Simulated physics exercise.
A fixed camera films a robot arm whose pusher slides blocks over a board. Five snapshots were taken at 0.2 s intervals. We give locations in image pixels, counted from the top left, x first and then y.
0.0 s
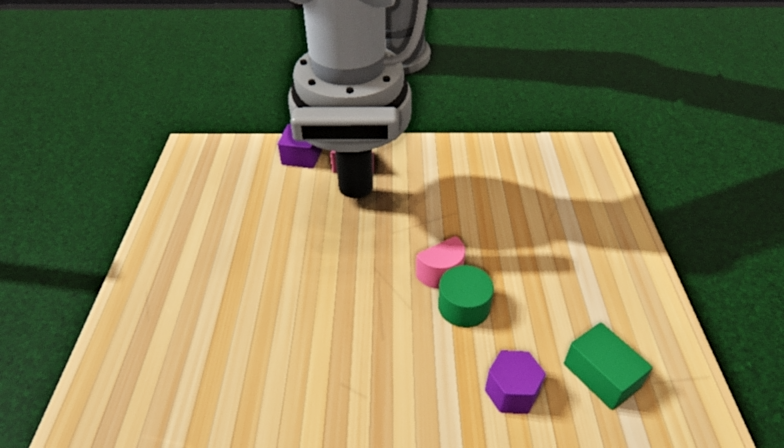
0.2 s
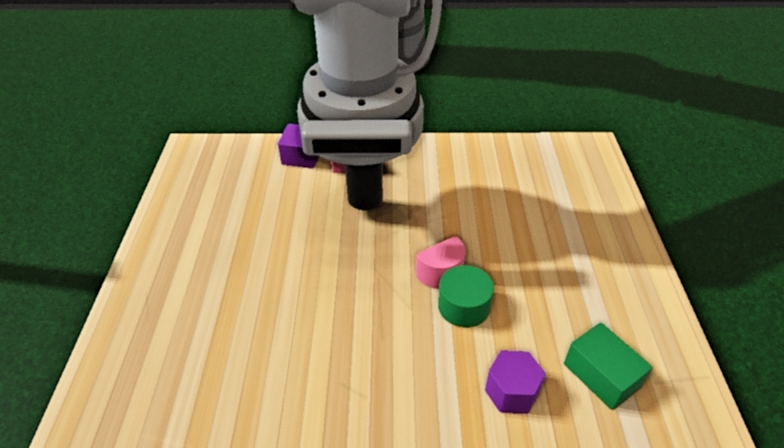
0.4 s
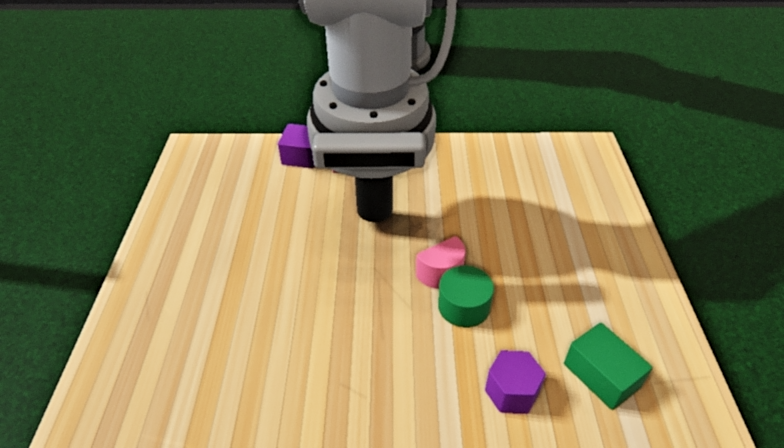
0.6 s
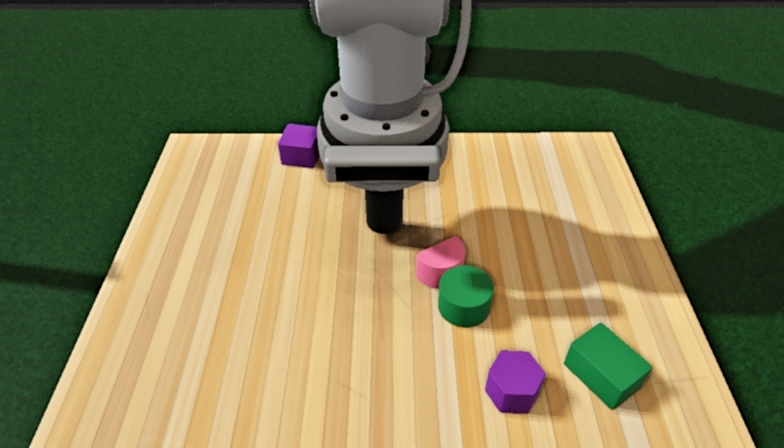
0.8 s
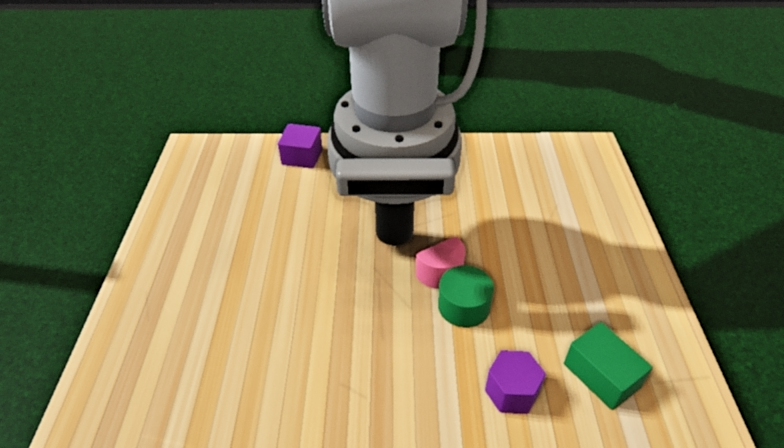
On a light wooden board, a gray robot arm with a black tip slid steadily toward the lower right, drawing close to a pink block beside a green cylinder, while the blocks stayed still.
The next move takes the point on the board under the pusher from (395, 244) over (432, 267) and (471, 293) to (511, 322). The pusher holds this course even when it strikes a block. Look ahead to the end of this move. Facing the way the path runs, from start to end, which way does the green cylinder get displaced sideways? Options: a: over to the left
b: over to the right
The answer is b.
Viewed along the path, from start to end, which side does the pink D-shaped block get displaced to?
To the left.
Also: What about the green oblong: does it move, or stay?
It keeps its spot.
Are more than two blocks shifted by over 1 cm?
Yes, I think so.
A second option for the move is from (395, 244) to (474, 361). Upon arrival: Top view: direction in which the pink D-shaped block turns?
Against the clock.
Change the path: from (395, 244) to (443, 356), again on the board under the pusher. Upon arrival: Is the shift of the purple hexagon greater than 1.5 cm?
That would be a no.
On the path given first. One third of the way, pusher (433, 256); pink D-shaped block (464, 260), turned 20° anticlockwise; green cylinder (481, 296).
Two thirds of the way, pusher (473, 282); pink D-shaped block (509, 282), turned 35° anticlockwise; green cylinder (507, 324).
At the end, pusher (514, 311); pink D-shaped block (550, 293), turned 80° anticlockwise; green cylinder (530, 344); purple hexagon (518, 389), turned 15° clockwise; green oblong not moved.
